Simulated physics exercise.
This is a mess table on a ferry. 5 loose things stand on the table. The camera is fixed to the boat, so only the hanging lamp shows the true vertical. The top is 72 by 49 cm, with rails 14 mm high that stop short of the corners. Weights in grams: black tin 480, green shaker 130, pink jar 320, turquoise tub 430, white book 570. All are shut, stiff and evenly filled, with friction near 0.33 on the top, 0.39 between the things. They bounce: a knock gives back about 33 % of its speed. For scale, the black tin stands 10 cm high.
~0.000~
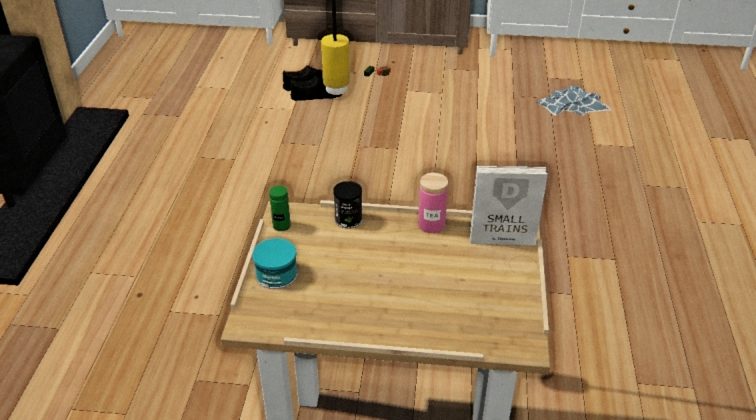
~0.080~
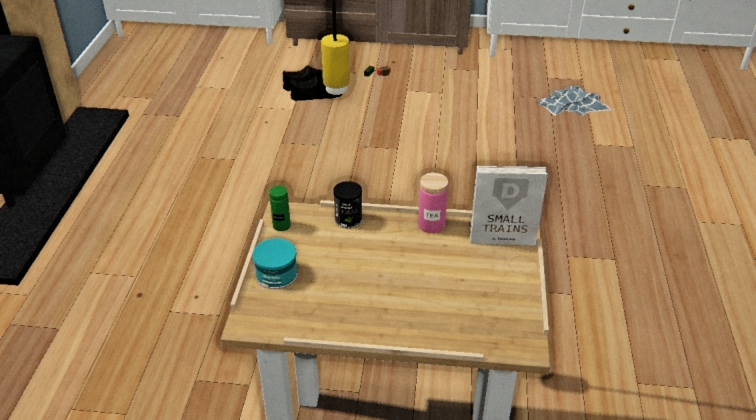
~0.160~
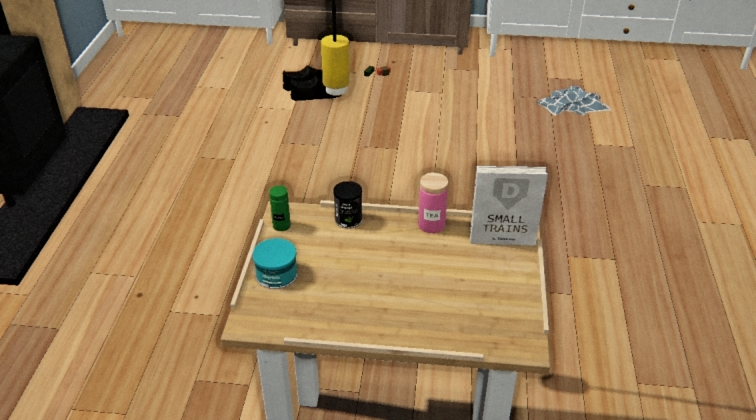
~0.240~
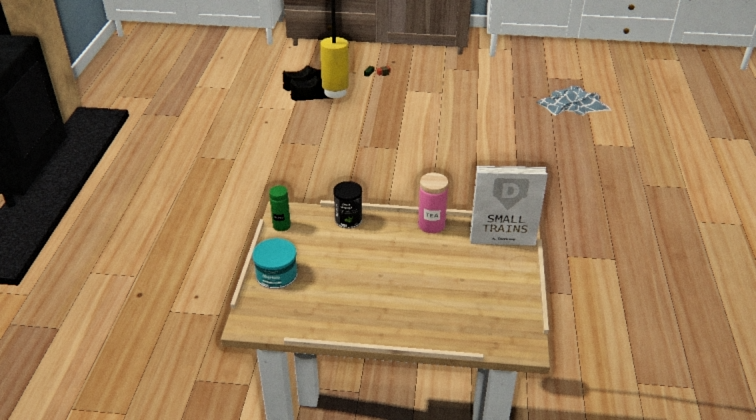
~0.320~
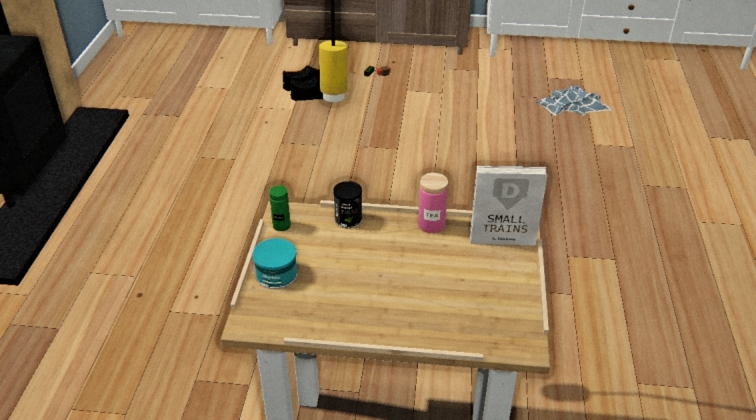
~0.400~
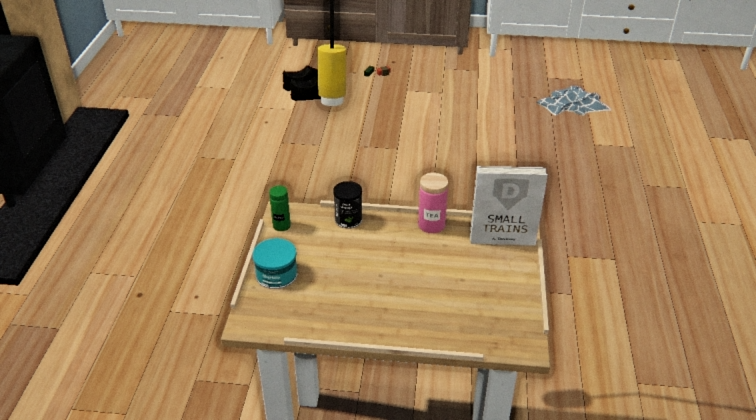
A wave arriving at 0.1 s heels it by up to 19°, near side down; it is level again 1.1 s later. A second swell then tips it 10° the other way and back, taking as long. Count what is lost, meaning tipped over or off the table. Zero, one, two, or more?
In all, just one.
After 0.70 s, heel 19°, near side down; white book tipped 42° from how it sat.
After 0.90 s, heel 11°, near side down; white book on its side.
After 1.10 s, heel 2°, near side down; white book on its side.
At rest (2.8 s), tipped over on the table, white book; the other 4 in place, give or take 5 cm. Seen from the same camera at the end, black tin near (348, 205), green shaker near (280, 209).
